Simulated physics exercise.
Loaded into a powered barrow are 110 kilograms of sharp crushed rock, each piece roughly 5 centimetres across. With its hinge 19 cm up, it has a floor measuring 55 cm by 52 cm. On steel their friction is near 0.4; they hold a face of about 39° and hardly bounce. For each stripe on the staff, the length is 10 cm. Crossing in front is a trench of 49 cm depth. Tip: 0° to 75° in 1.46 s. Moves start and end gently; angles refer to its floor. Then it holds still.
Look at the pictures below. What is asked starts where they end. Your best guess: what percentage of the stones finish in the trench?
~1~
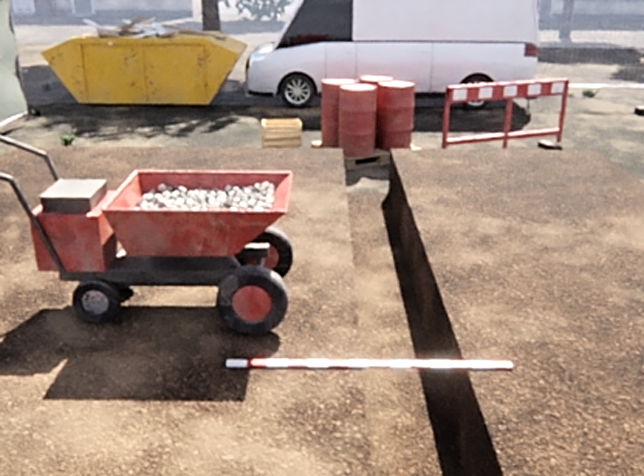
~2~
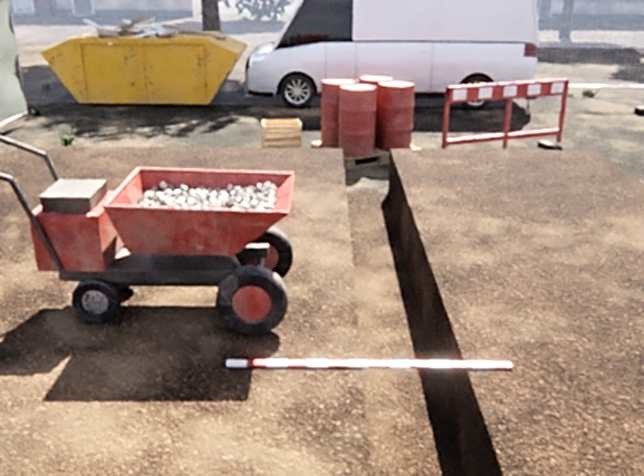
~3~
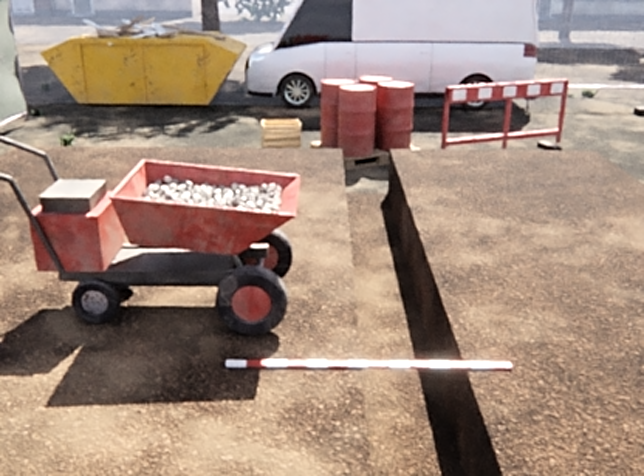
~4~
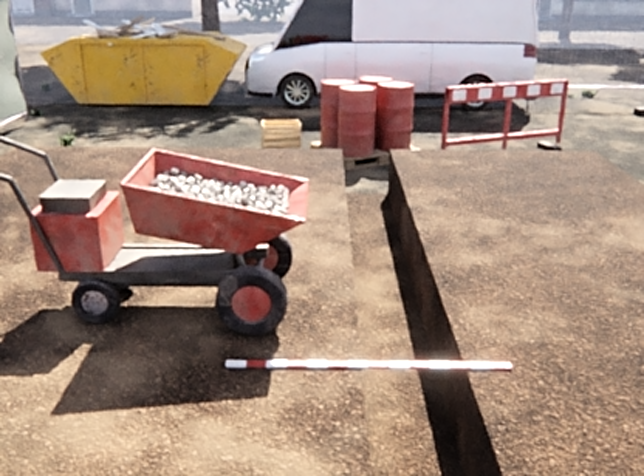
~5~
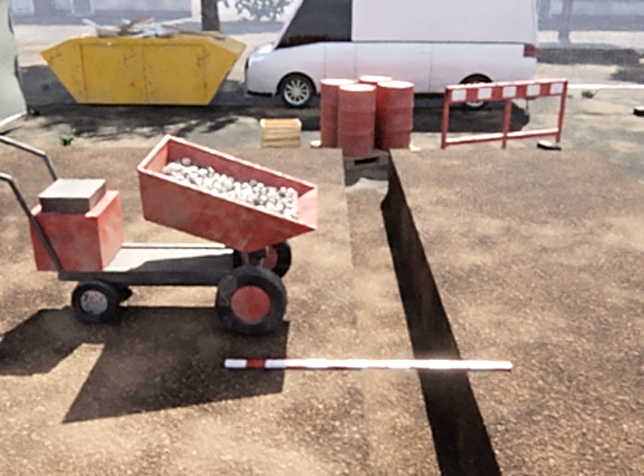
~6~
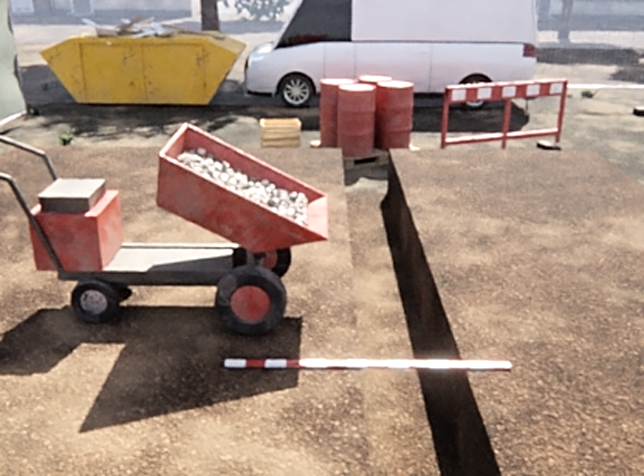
My guess is about 100 per cent.
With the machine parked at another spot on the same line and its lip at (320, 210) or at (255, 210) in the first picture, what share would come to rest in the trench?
Roughly 100 in a hundred, then 80 in a hundred.
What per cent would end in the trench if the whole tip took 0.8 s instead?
In that case, around 100%.
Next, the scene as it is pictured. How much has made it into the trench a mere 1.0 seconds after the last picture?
About 65 per cent by then.
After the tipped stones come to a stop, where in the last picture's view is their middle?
I'd point somewhere around (408, 370).
Then, 0.5 s after the last picture the floor is at 64°, 100 % in the tray; the foremost stones are at (351, 261).
Then, 1.0 s after the last picture the floor is at 75°, 36 % in the tray, 64 % in the trench; the foremost stones are at (428, 378).
Then, 1.3 s after the last picture the floor is at 75°, 4 % in the tray, 96 % in the trench; the foremost stones are at (436, 367).
Then, 3.3 s after the last picture the floor is at 75°, 0 % in the tray, 100 % in the trench; the foremost stones are at (436, 367).
